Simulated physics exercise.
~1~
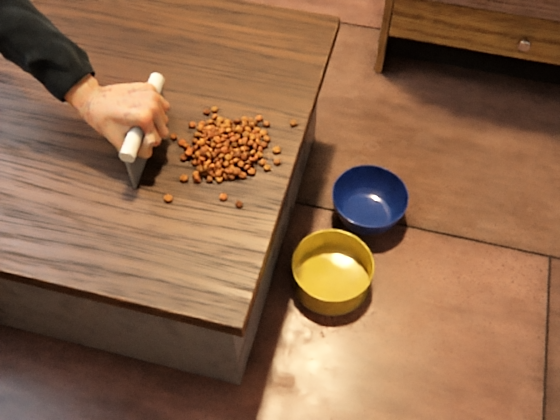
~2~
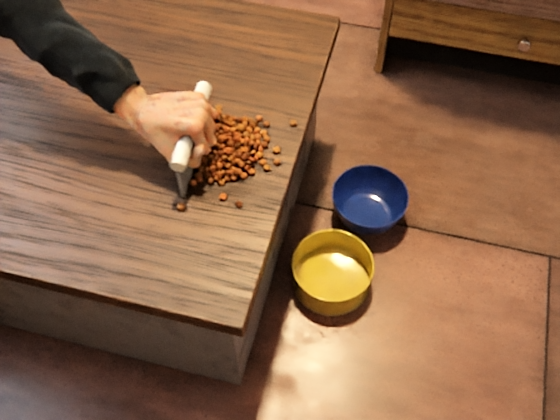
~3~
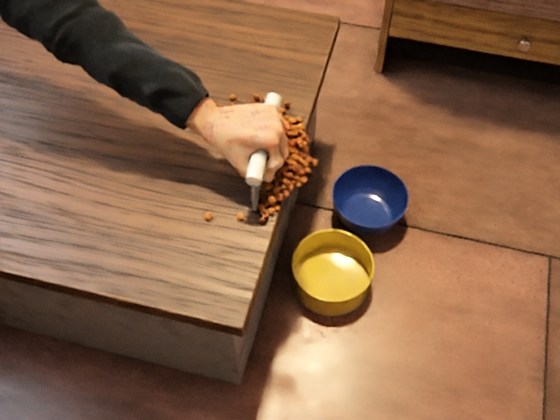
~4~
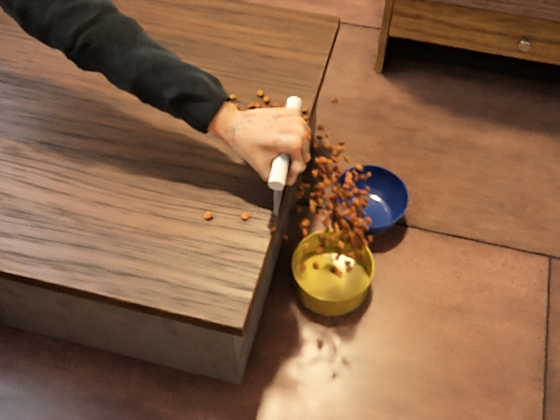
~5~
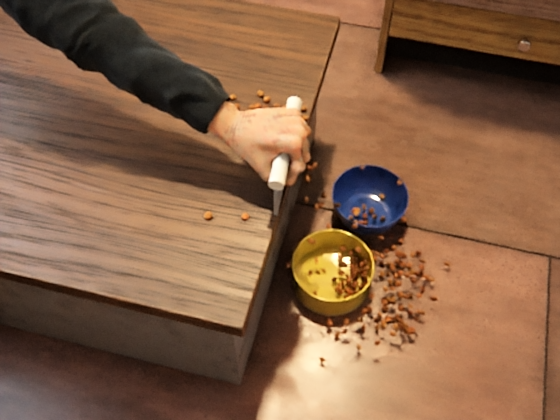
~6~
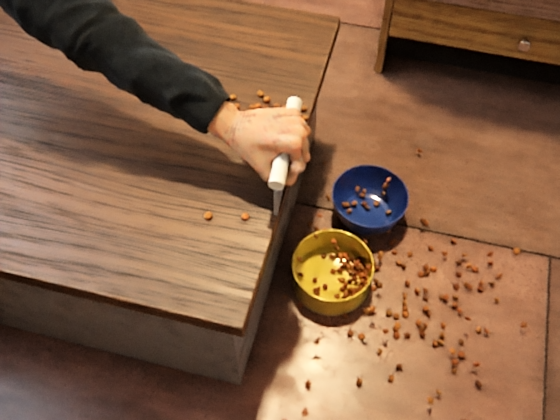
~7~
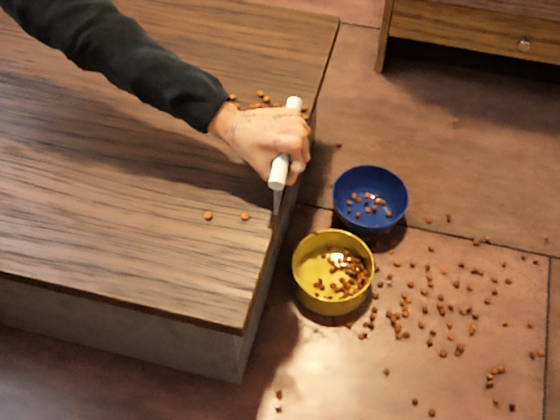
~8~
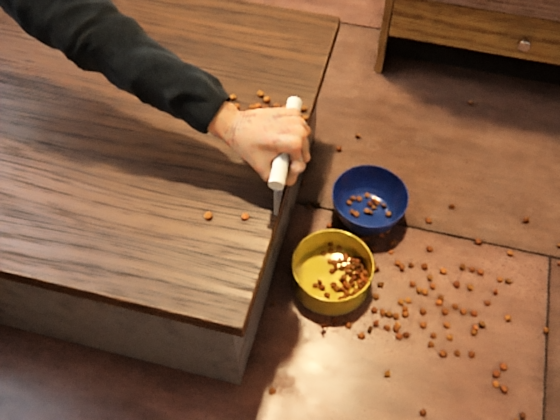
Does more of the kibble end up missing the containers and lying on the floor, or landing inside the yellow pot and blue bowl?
More of it misses and ends up scattered across the floor. The yellow pot catches a fair share, while the blue bowl gets only a few pieces.
